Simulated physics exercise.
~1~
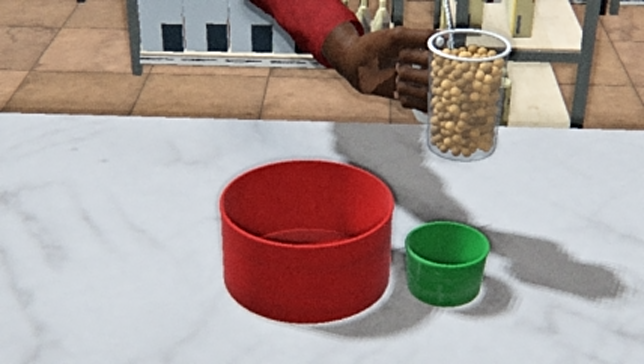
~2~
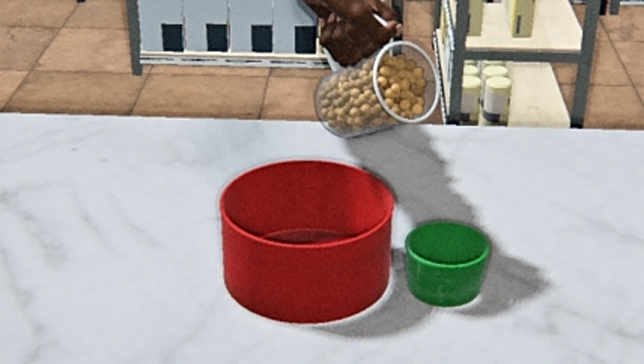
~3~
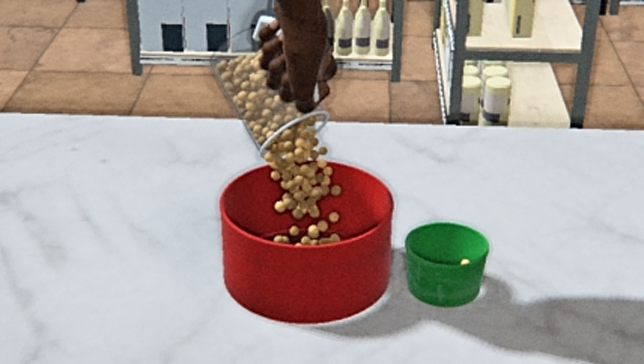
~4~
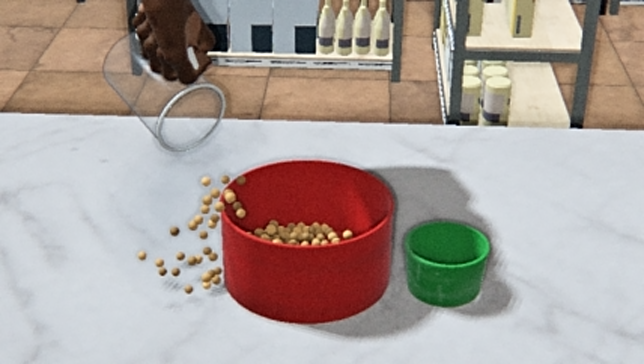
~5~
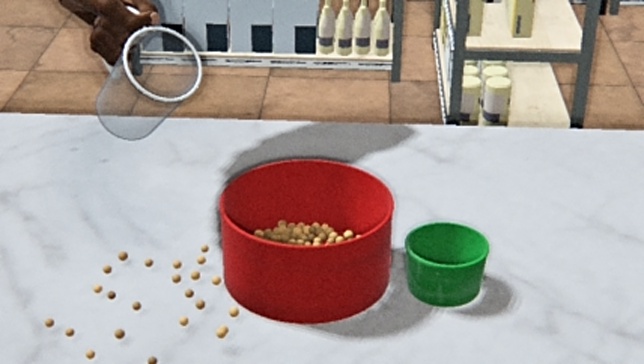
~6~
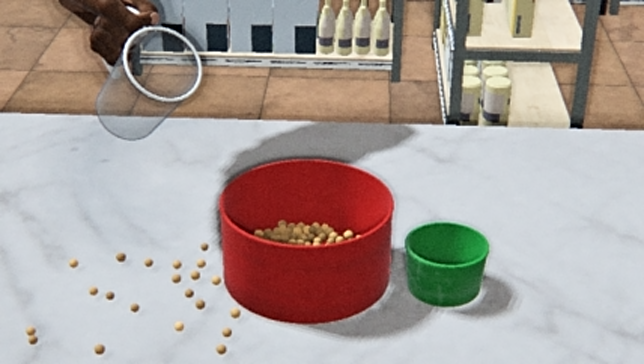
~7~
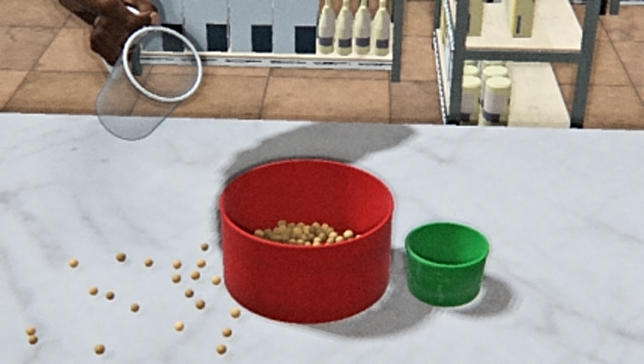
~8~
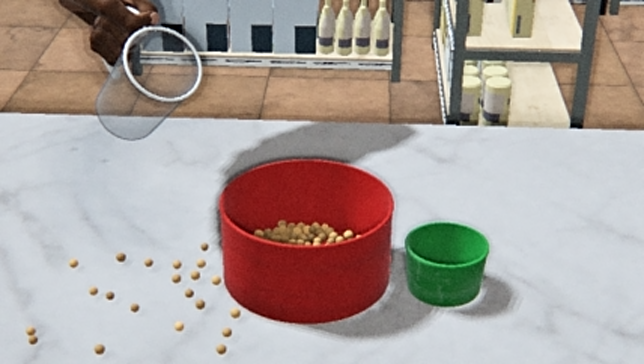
A pale marble counter is seen from above and in front, with a brown tiled floor and shelves of bottles behind it. A large red pot stands near the middle, and a small green dish sits to its right. A hand holds a clear cup full of tan wooden beads upright above the dish, then carries it left while tipping it. The beads pour into the red pot, and as the cup moves on, some fall past its left rim and scatter. The emptied cup turns partly back and is held at the upper left, with most beads in the pot, some lying on the counter at left, and the dish looking empty.
